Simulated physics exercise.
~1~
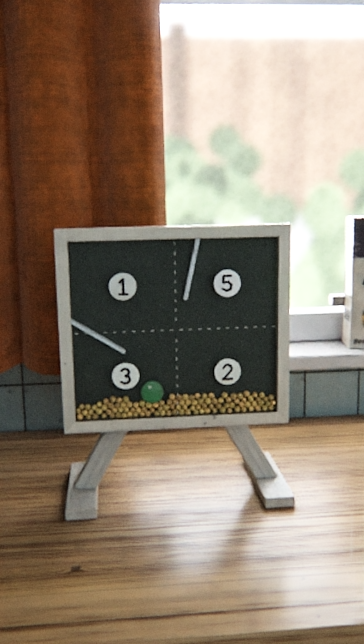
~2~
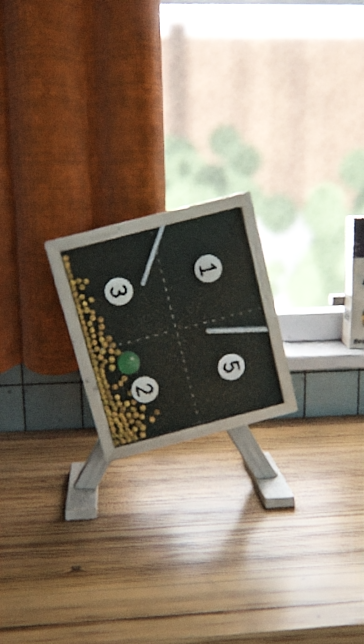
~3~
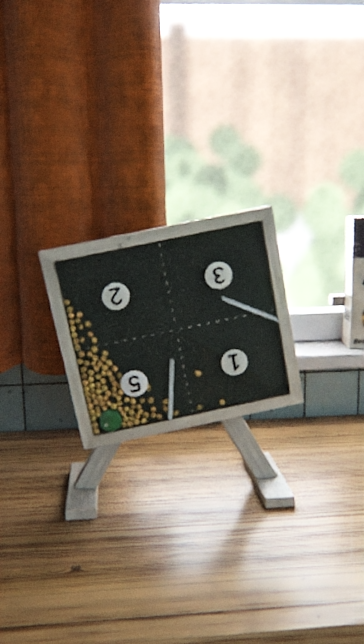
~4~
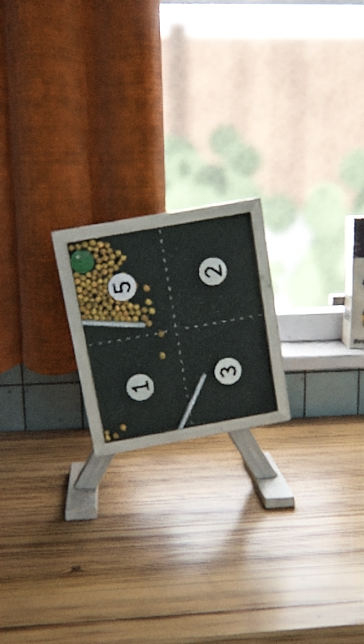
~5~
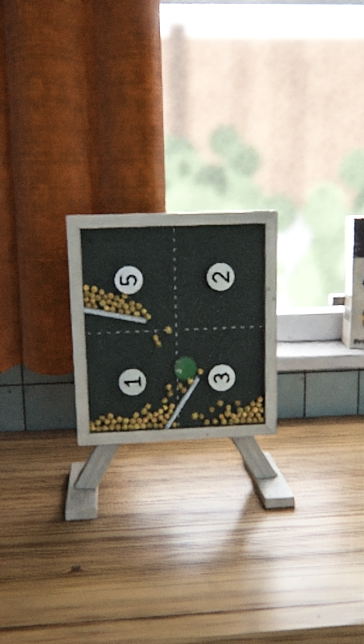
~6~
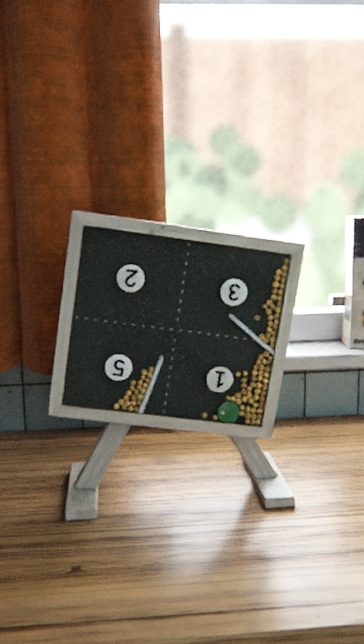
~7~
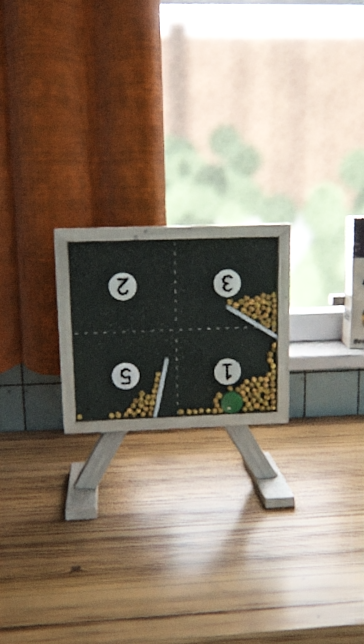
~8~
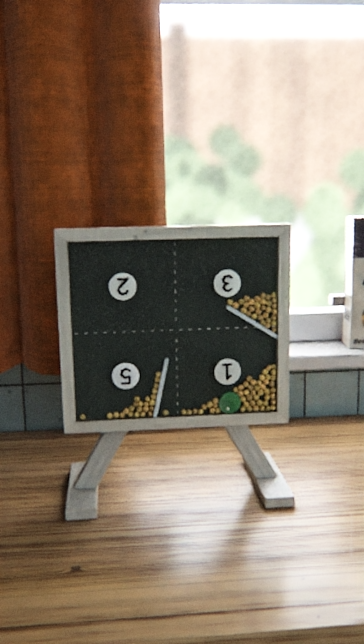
The video shows a framed dark panel with numbered quarters, pale beads and a green disc turning clockwise on a stand, then swinging partway back until upside down, its contents tumbling past two slats. The disc settles in quarter one with the largest bead pile, others lying in quarters three and five.
